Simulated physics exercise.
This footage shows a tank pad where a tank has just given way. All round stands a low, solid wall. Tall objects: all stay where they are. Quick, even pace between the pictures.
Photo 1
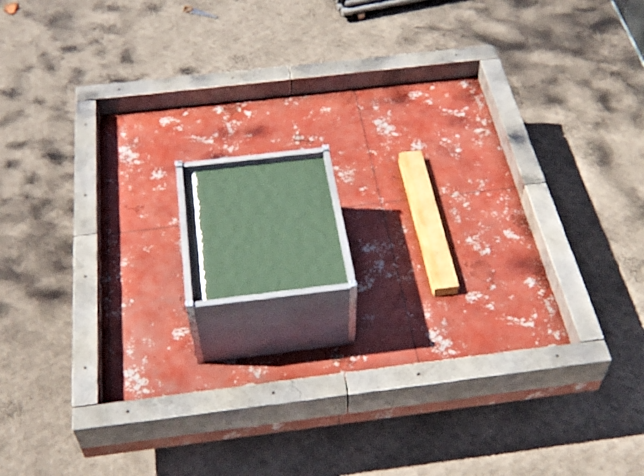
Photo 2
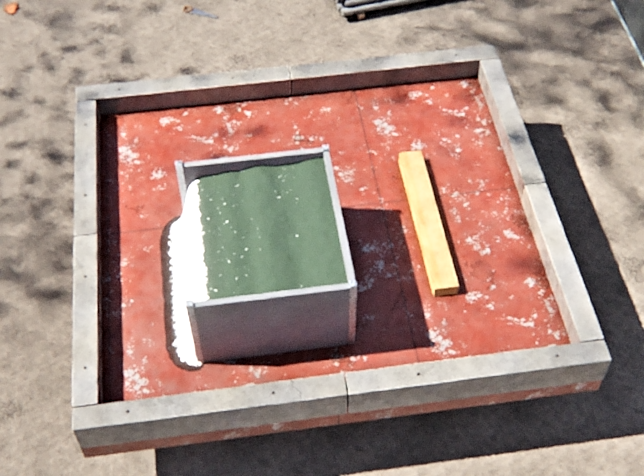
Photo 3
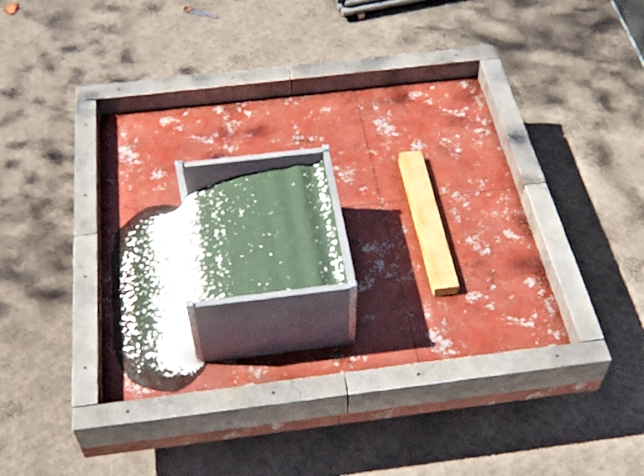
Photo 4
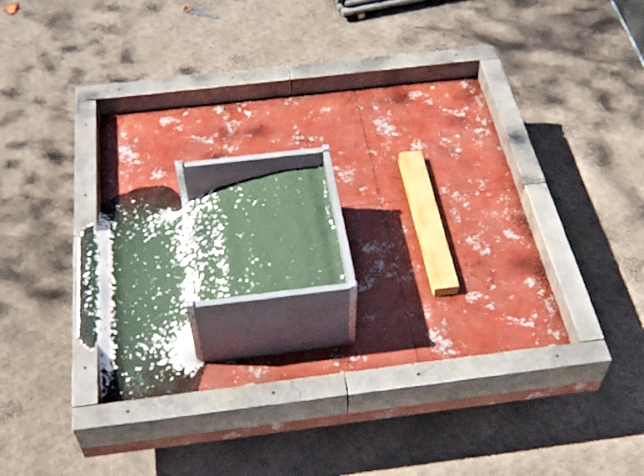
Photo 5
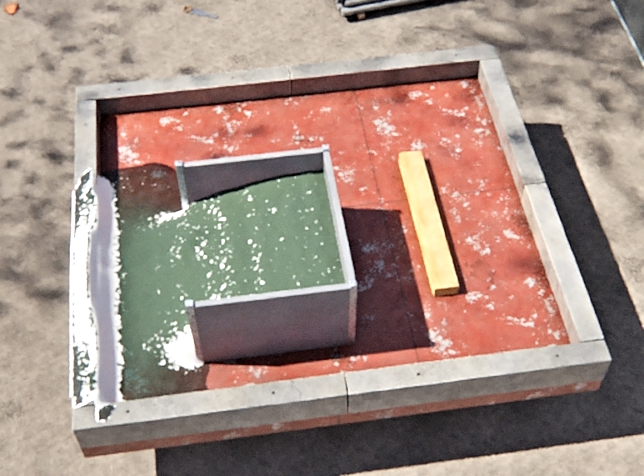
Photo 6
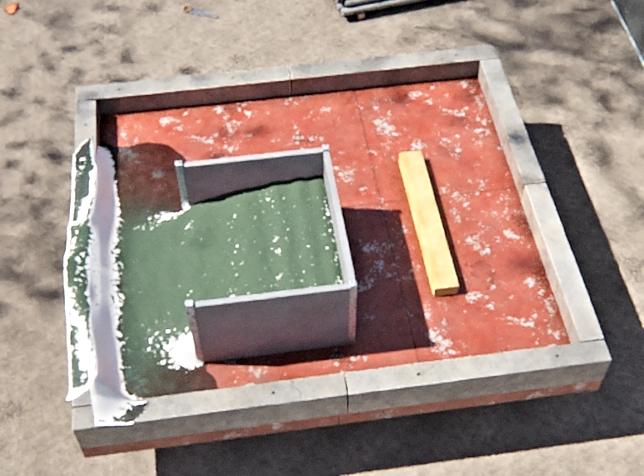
Green water flecked with white pours from the open left side of a grey tank, spreads across the pad to the left wall and surges up over it in a white-edged sheet, while the level in the tank drops. The fixed view looks down from above on a sunlit red pad ringed by a low grey wall. A yellow block lies still to the tank's right.
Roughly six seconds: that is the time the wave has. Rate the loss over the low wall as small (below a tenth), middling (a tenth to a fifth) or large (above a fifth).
Large.
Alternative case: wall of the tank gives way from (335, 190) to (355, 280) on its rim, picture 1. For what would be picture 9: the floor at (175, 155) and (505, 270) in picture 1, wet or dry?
Going through them in order gives still bare, waterlogged.
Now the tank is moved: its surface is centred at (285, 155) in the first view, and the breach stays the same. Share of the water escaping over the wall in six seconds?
Close to 26 %.
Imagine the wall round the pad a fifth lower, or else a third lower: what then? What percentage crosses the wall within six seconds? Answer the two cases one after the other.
Around 44 percent for the first try and around 50 percent for the second, I'd say.
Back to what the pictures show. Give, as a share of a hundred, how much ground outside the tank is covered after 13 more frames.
60 %, roughly.
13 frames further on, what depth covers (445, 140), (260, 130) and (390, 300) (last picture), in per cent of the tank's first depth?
I'd put them at close to 2 per cent, then 6 per cent, then 0 per cent.
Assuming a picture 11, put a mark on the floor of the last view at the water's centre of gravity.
I'd mark it close to (194, 277).
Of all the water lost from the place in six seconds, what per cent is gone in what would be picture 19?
Log: Around 100 %, estimated.
A moment on, water covers 25 % of the floor; the low wall has let 13 % over.
Next, water covers 25 % of the floor; the low wall has let 22 % over.
Then, water covers 50 % of the floor; the low wall has let 33 % over.
Later, water covers 70 % of the floor; the low wall has let 34 % over.
In the end, water covers 80 % of the floor; the low wall has let 34 % over.
